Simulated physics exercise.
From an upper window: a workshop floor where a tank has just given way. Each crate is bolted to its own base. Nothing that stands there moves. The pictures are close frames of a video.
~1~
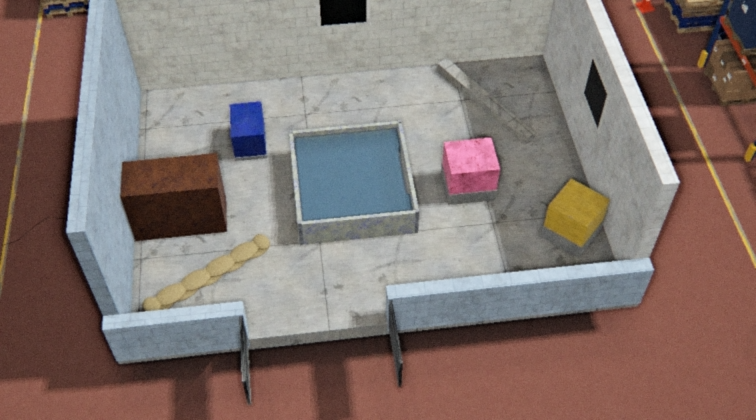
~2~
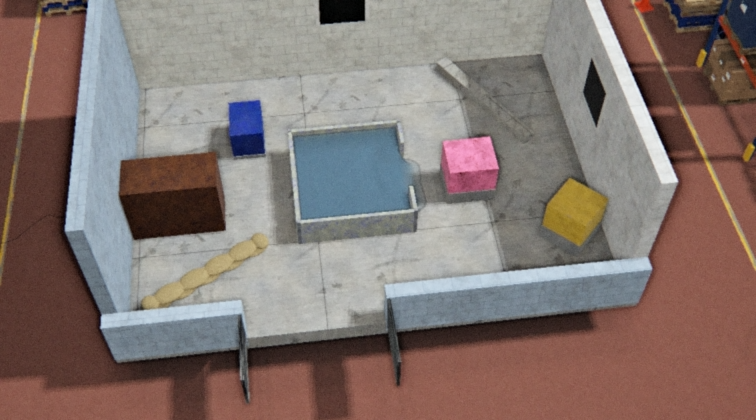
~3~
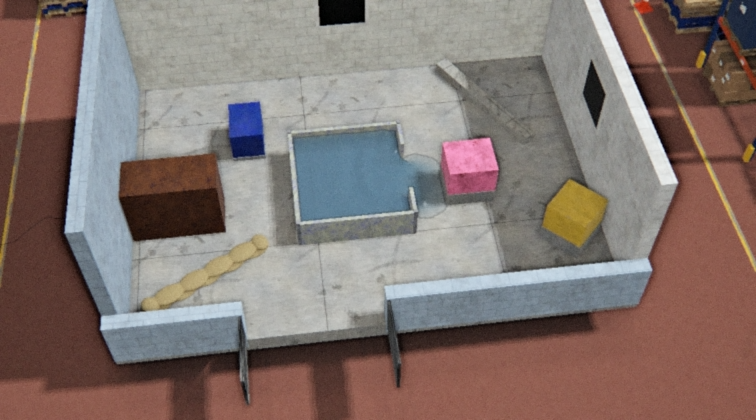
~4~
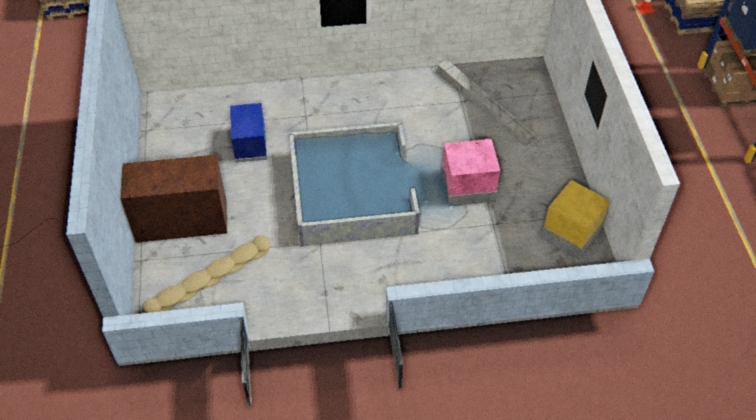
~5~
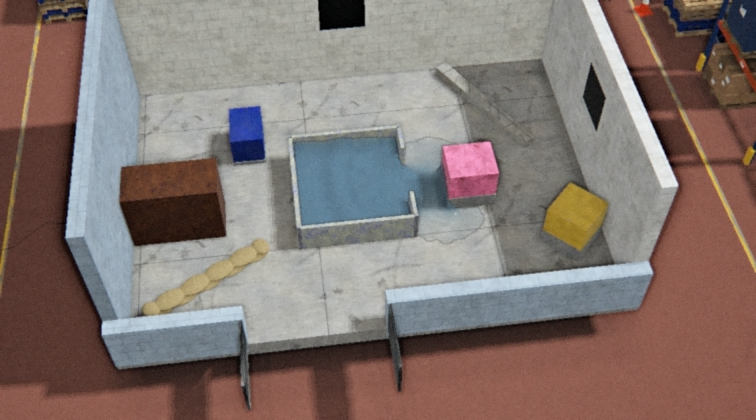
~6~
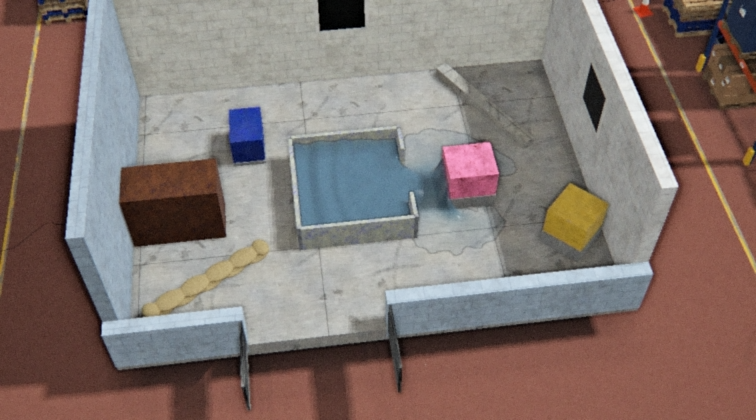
A square tank of water stood whole in a walled workshop, then its right side opened and water poured out, spreading across the floor and around the pink block while the other objects stayed put.
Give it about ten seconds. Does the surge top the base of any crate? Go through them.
The yellow crate escapes dry; the pink crate is wetted; the blue crate escapes dry.
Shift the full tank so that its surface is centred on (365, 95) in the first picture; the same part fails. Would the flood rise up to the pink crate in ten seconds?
In short: The pink crate stays dry.
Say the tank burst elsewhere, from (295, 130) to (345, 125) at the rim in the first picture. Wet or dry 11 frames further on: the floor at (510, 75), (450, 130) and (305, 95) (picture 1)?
In turn: Not flooded, clear, awash.
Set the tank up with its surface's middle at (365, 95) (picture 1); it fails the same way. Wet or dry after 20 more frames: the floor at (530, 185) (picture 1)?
Answer: Flooded.
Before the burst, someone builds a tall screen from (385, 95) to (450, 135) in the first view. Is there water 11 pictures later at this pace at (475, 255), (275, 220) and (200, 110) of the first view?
In turn: Flooded, not flooded, no water.
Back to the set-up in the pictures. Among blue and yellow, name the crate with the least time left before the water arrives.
I say the one in yellow.
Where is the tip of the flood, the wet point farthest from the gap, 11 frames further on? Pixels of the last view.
Close to (598, 292).
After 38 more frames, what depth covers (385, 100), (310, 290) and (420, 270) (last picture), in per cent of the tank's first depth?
About 10, 4 and 4 per cent.
A moment on, water covers 20 % of the floor; the yellow crate water round its plinth, the pink crate water round its plinth, the blue crate not reached.
Next, water covers 30 % of the floor; the yellow crate water round its plinth, the pink crate water round its plinth, the blue crate not reached.
Then, water covers 40 % of the floor; the yellow crate water round its plinth, the pink crate water round its plinth, the blue crate not reached.
Later, water covers 70 % of the floor; the yellow crate water round its plinth, the pink crate water round its plinth, the blue crate water round its plinth.
In the end, water covers 90 % of the floor; the yellow crate stayed above the water, the pink crate was topped, the blue crate stayed above the water.
